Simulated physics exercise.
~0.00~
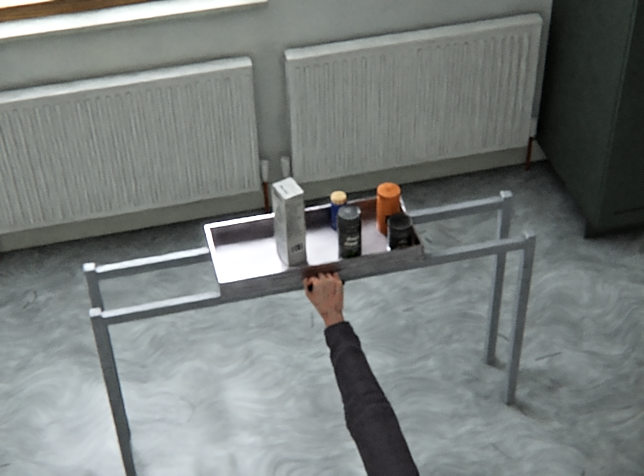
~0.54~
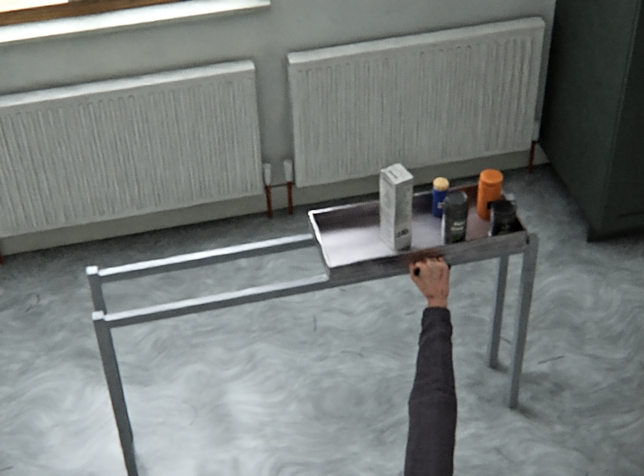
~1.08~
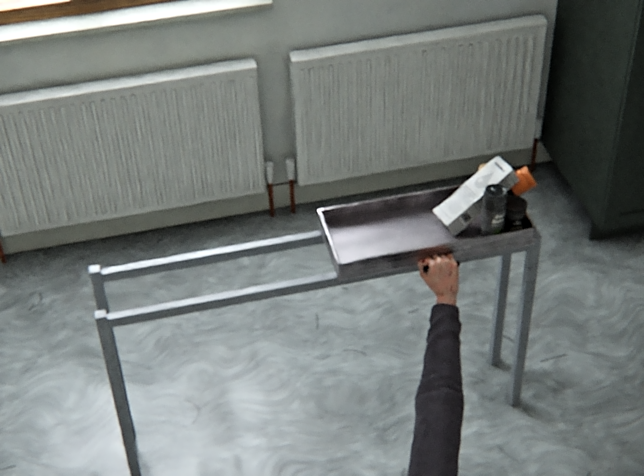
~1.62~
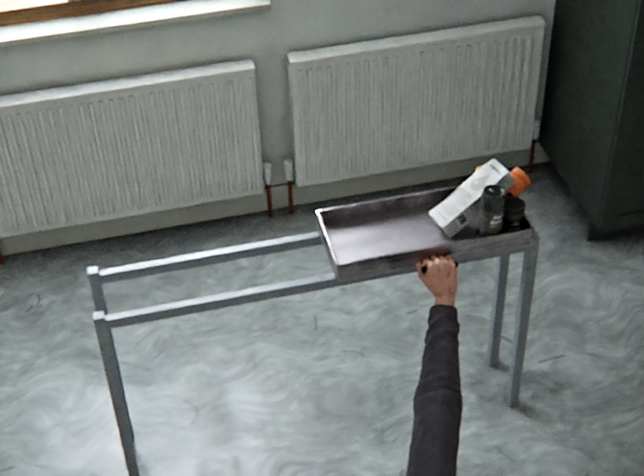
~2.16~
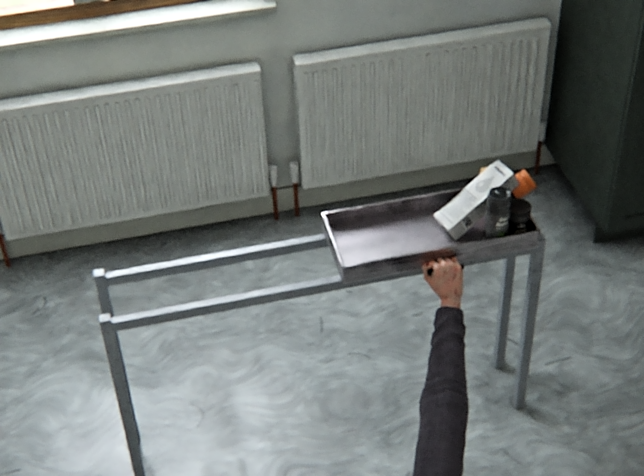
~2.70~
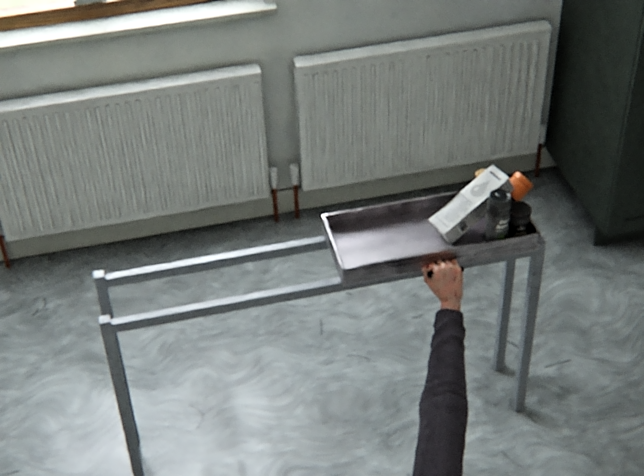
A hand slid a tray of containers to the right along a metal frame until it reached the end, where the tall white carton and the orange jar toppled against the others, and everything stayed bunched at the tray's right side.
